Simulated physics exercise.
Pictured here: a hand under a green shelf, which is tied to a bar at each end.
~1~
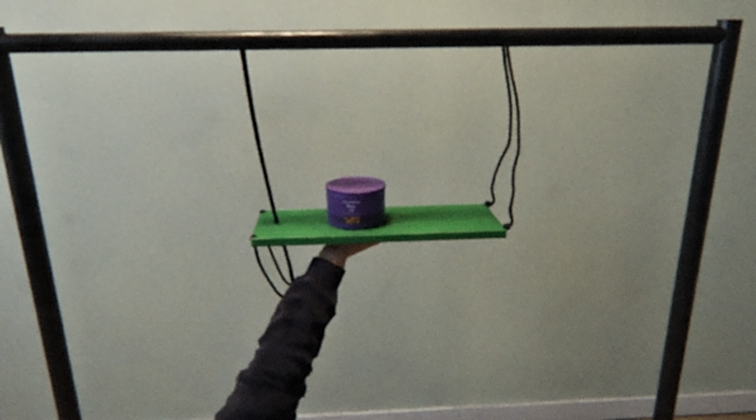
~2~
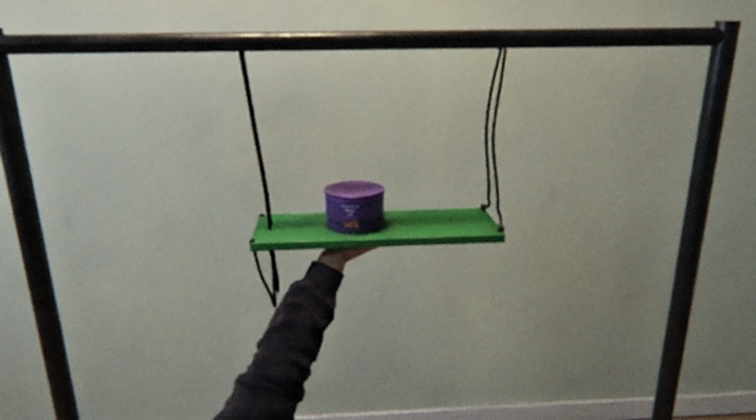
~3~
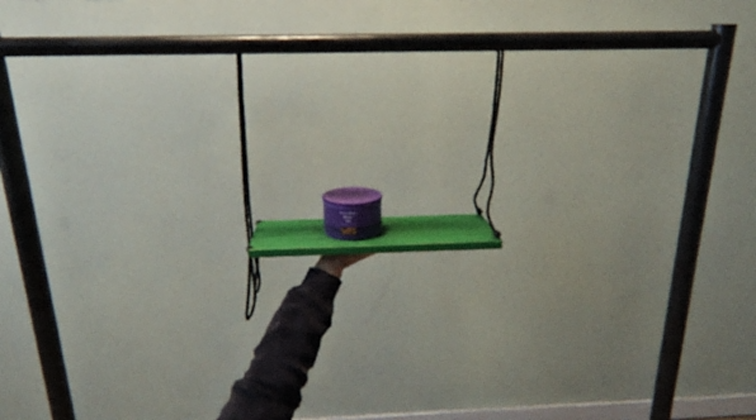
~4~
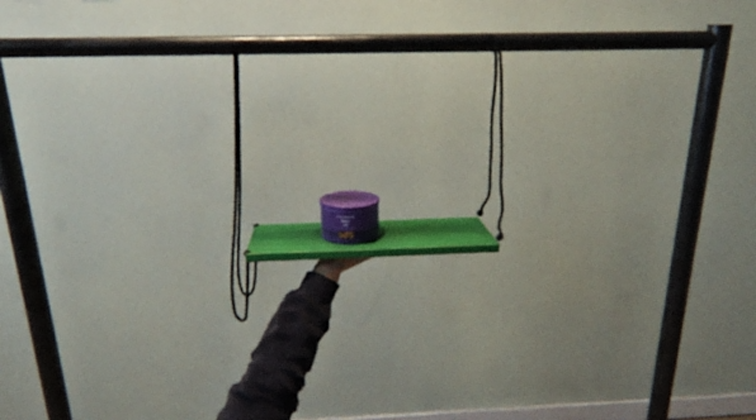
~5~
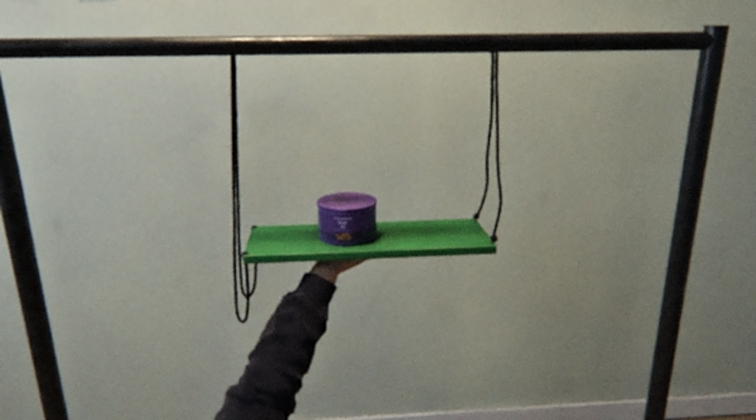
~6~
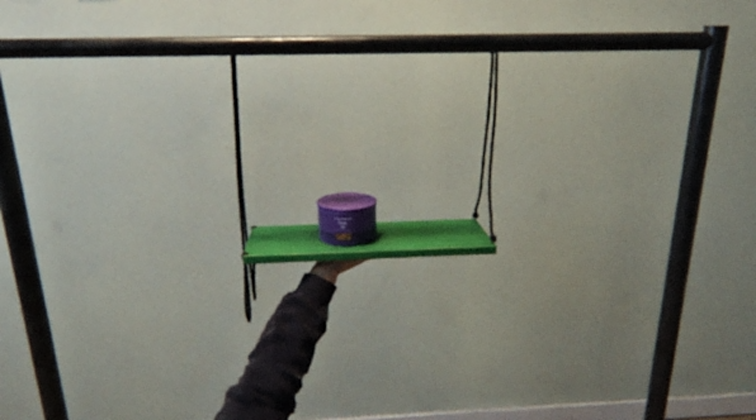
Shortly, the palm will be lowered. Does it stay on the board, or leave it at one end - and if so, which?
It leaves at the left end.
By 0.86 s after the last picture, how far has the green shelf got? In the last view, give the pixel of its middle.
Position at that time: (409, 305).
Then, 0.40 s later than the last view, board tipped 35° down to the left; tub falling near (287, 358).
Then, 0.86 s later than the last view, board tipped 39° down to the left; tub on the floor.
Then, 1.38 s later than the last view, board tipped 44° down to the left; tub on the floor.
Finally, board tipped 39° down to the left; tub on the floor. The purple tub slides off to the left.
